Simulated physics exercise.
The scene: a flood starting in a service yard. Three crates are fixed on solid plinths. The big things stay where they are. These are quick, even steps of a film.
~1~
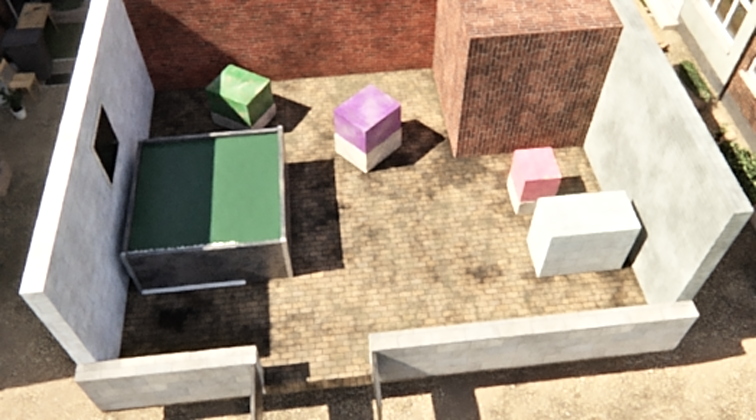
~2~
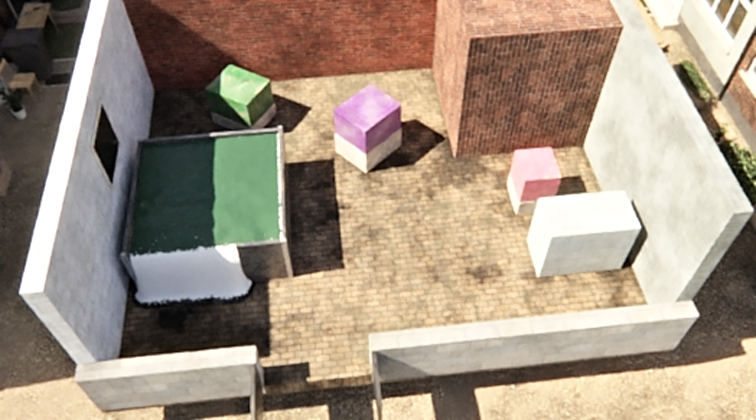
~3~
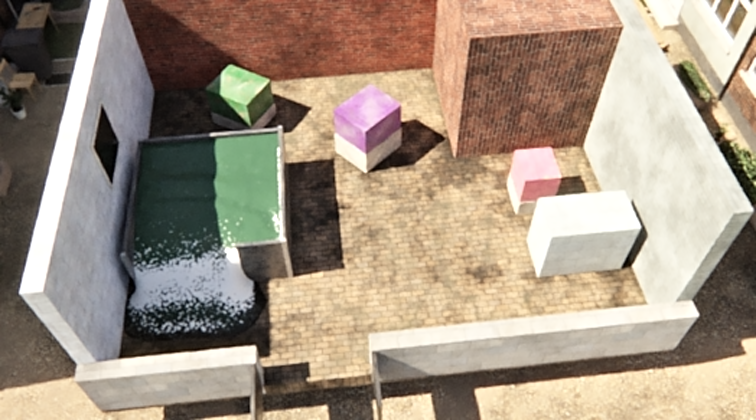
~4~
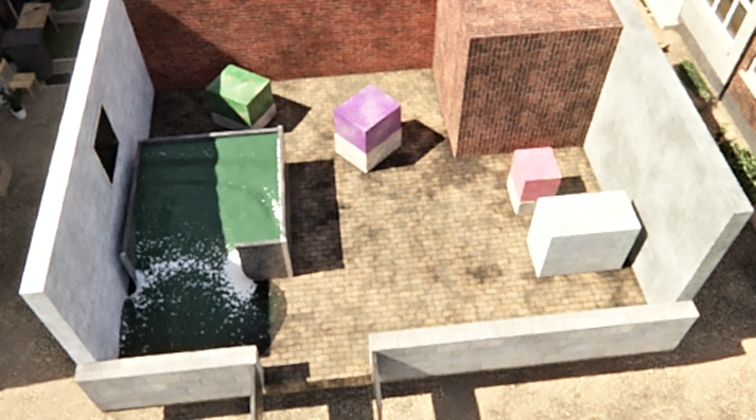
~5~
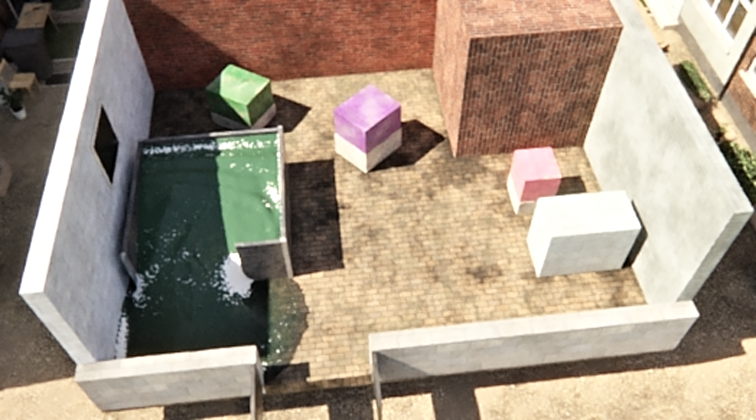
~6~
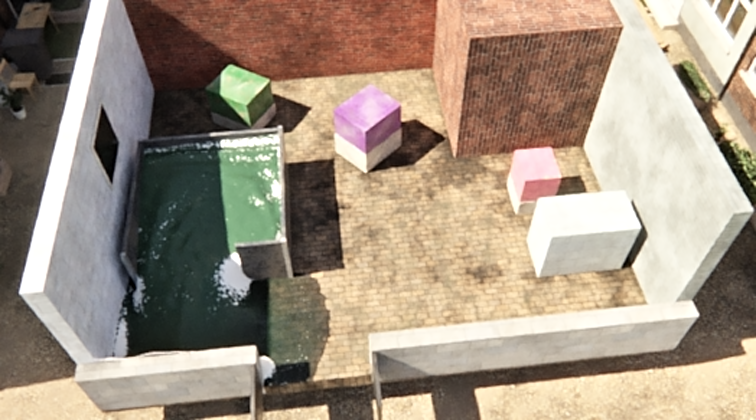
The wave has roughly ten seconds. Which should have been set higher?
The pink crate escapes dry; the purple crate escapes dry; the green crate escapes dry.
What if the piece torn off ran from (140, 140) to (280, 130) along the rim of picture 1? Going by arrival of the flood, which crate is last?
It is the crate marked pink.
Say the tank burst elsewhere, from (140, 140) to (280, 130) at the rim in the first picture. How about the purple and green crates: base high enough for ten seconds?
One by one: Purple crate remains dry, green crate is wetted.
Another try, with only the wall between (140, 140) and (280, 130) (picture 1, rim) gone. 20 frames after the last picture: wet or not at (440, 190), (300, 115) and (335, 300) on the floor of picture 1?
In turn: Under water, flooded, free of water.
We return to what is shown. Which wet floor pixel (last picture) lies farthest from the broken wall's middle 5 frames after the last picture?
I would point to (400, 355).
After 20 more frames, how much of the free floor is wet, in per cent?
Near 65 in a hundred.
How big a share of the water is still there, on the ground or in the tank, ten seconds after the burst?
Close to 82 %.
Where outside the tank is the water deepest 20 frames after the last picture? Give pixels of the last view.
At about (629, 286).
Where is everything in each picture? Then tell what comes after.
In the first frame, still water in the open tank at (209, 191).
In the second frame, water pours out at (190, 271) and has run to (136, 295).
In the third frame, water pours out at (191, 273) and has run to (125, 320).
In the fourth frame, water pours out at (192, 275) and has run to a hidden place.
In the fifth frame, the front is at a hidden place, out from the gap at (192, 276).
In the sixth frame, the front is at a hidden place, out from the gap at (192, 275).
A moment on, water covers 15 % of the floor; the pink crate not reached, the purple crate not reached, the green crate not reached.
Next, water covers 30 % of the floor; the pink crate not reached, the purple crate not reached, the green crate not reached.
Then, water covers 65 % of the floor; the pink crate water round its plinth, the purple crate water round its plinth, the green crate water round its plinth.
Later, water covers 85 % of the floor; the pink crate water round its plinth, the purple crate water round its plinth, the green crate water round its plinth.
In the end, water covers 100 % of the floor; the pink crate stayed above the water, the purple crate stayed above the water, the green crate stayed above the water.
